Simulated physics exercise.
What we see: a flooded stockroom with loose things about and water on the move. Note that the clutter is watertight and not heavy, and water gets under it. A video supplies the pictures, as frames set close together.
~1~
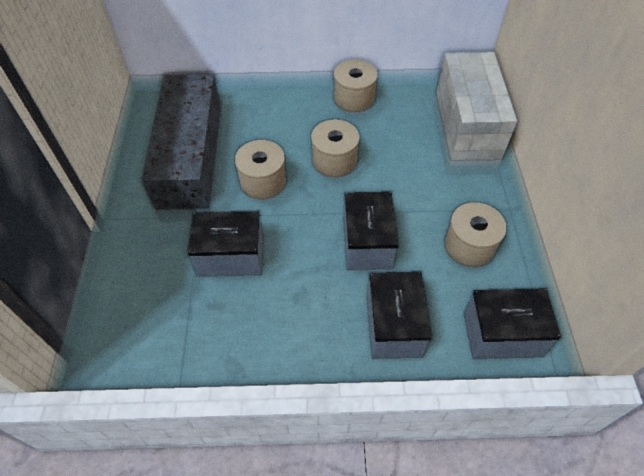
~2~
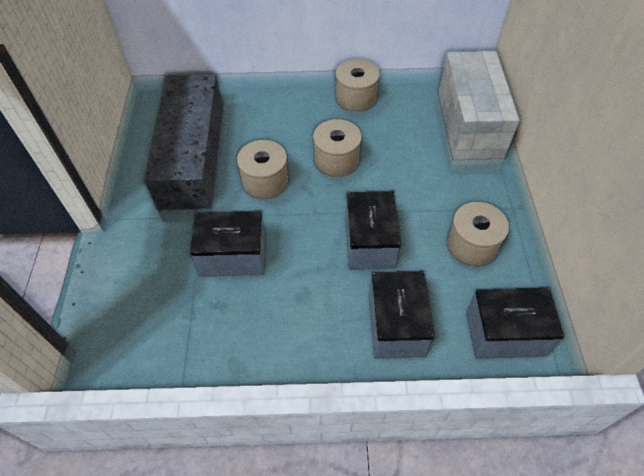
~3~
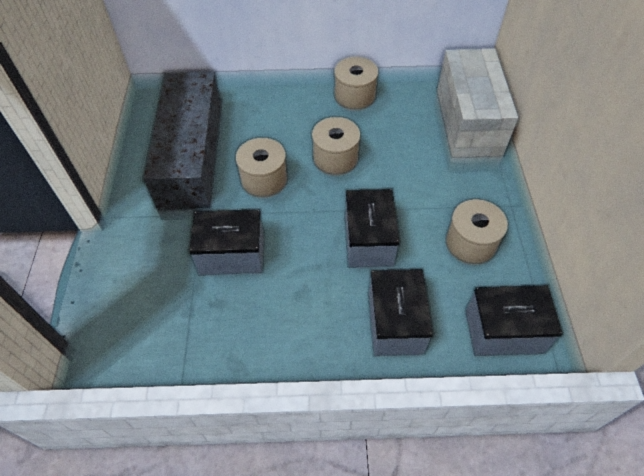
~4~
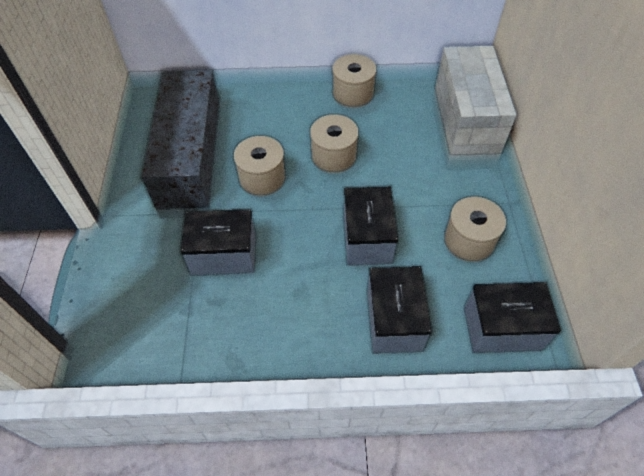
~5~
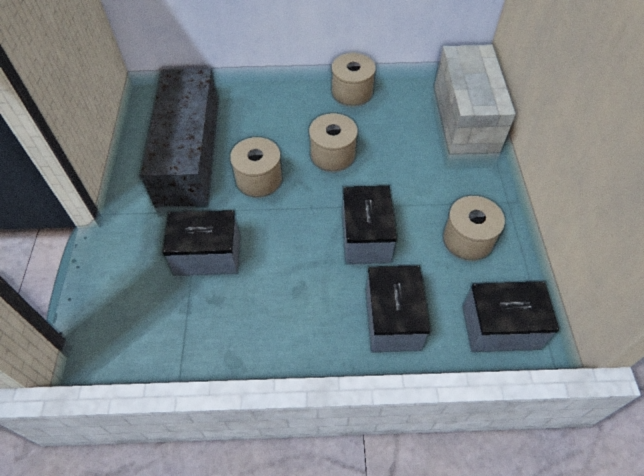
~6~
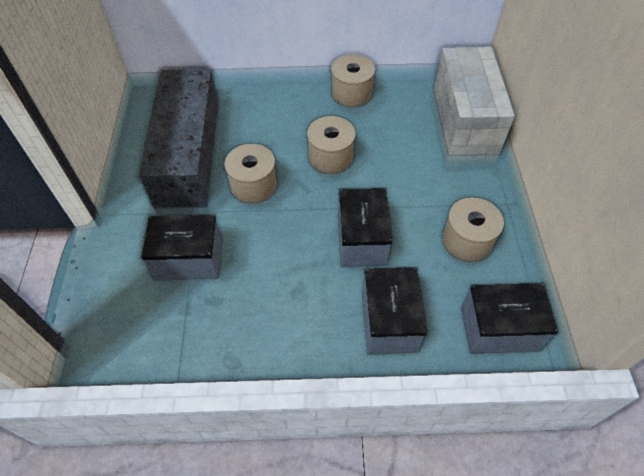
A door opens on the flooded room, then a black-topped chest and tan tub drift left.
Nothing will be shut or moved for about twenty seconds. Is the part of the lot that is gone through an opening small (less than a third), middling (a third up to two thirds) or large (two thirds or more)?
Middling.
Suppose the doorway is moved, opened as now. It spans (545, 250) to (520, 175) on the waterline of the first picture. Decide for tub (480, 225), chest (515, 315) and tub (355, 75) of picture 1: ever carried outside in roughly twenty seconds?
Object one: Leaves; object two: Leaves; object three: Remains.
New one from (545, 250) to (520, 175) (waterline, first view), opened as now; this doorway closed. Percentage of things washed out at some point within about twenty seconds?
I make it 60 per cent.
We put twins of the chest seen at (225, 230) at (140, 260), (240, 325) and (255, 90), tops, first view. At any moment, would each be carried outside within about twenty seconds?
For the three copies in the stated order: Escaped, escaped, remained.
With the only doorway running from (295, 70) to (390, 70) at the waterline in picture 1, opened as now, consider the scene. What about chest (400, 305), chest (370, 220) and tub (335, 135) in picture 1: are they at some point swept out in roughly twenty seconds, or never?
Item one: Remains; item two: Leaves; item three: Leaves.
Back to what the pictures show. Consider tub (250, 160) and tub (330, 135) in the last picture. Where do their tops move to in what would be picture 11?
(183, 219) and (303, 154), roughly.
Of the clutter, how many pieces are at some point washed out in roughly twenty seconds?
Count: 5.
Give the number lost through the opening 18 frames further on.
Total: 2.
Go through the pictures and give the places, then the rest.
In the first frame, a chest at (224, 231), afloat; a tub at (260, 158), afloat; 0 of 8 have shifted.
In the second frame, a chest at (227, 231), afloat; a tub at (262, 158), afloat; 0 of 8 have shifted.
In the third frame, a chest at (225, 230) floats; a tub at (261, 156), afloat; 0 of 8 have shifted.
In the fourth frame, a chest at (217, 230), afloat, close to its start; a tub at (259, 154) floats; 1 of 8 have shifted.
In the fifth frame, a chest at (199, 231), afloat, close to its start; a tub at (255, 155) floats, close to its start; 1 of 8 have shifted.
In the sixth frame, a chest at (179, 235), afloat, a stride from its start; a tub at (250, 162) floats, close to its start; 2 of 8 have shifted.
A moment on, 1 of 8 are out; 7 afloat.
Next, 2 of 8 are out; 6 afloat.
Later, 5 of 8 are out; 3 afloat.
In the end, 5 of 8 are out; 3 afloat.
